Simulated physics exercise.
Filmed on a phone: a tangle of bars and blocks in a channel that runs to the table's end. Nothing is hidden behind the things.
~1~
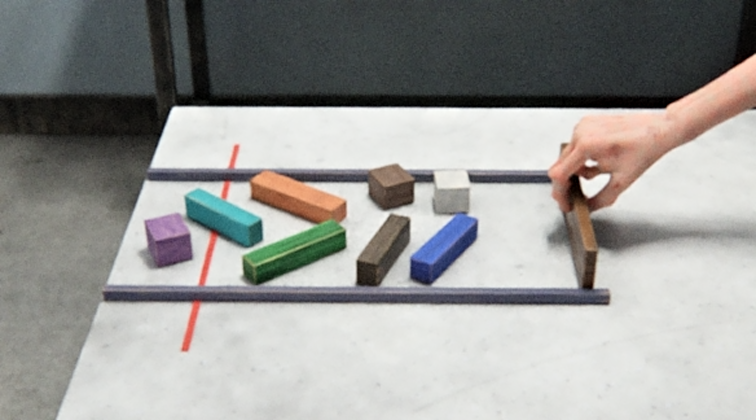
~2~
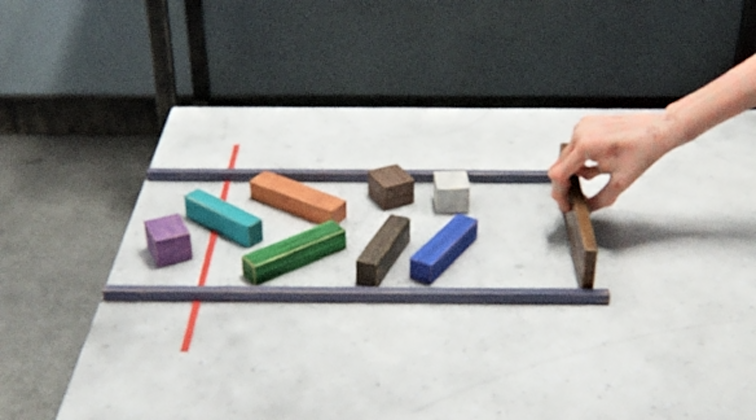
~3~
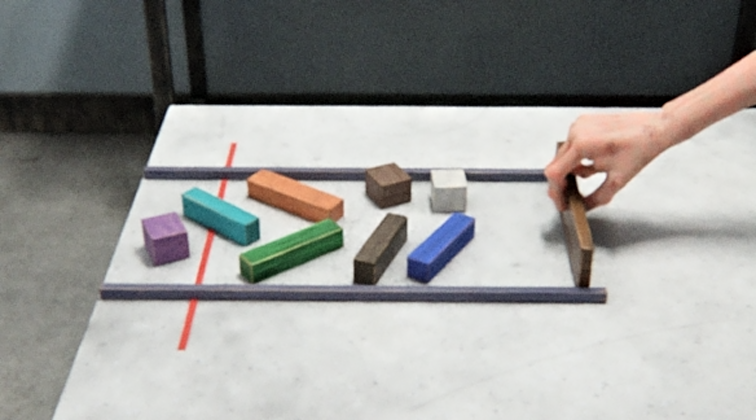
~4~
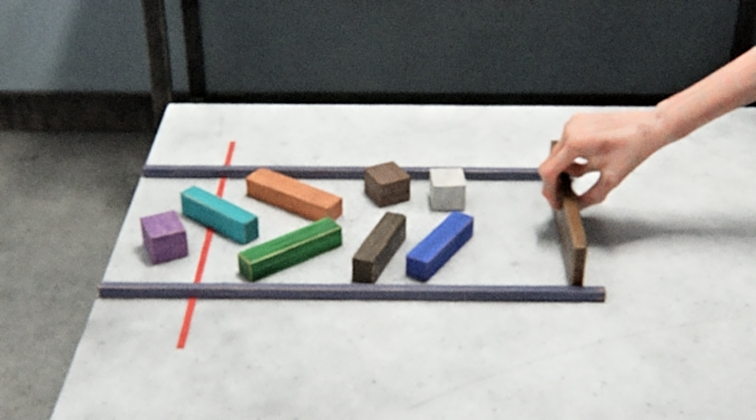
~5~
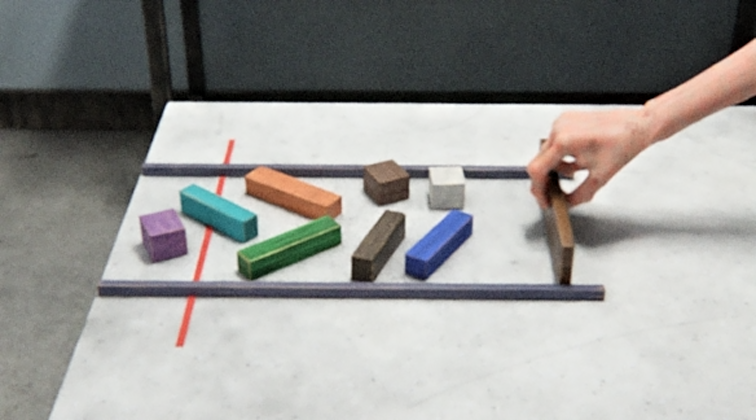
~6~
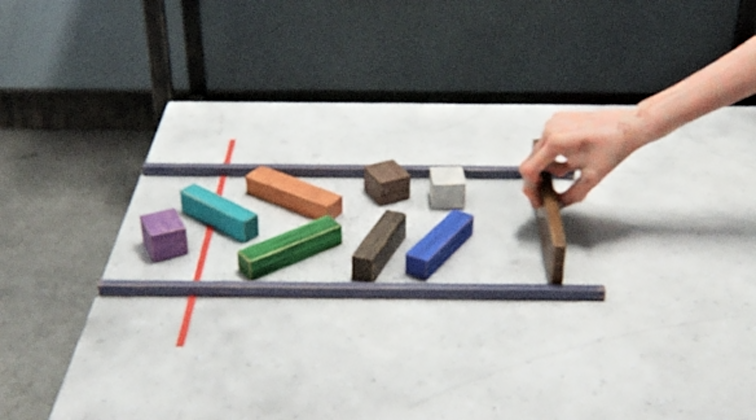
A hand slides an upright brown board slightly left toward scattered, motionless coloured blocks and bars.
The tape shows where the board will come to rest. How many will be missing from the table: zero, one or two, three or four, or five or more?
The number that fall off is one or two.
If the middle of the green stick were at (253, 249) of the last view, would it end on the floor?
The green stick does not fall.
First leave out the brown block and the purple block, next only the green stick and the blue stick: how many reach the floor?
First 0, then 0.
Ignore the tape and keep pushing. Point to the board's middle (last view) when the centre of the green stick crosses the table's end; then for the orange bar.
About (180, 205), and (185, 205) for the other.
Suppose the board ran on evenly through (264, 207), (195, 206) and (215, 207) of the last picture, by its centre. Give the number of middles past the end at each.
It would be 0, 2 and 2.
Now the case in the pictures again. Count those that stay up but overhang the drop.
1 of them.
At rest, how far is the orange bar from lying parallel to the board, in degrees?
About 55°.
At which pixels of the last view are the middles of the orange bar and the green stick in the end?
Near (154, 197) and (142, 248).
Soon after, none off yet; purple block at rest near (164, 235); turquoise stick at rest near (219, 212); orange bar at rest near (294, 194).
After that, none off yet; purple block at rest near (164, 235); turquoise stick displaced a little near (201, 208); orange bar displaced a little near (253, 197).
In the end, the number that fall off is one or two; gone, turquoise stick and purple block.
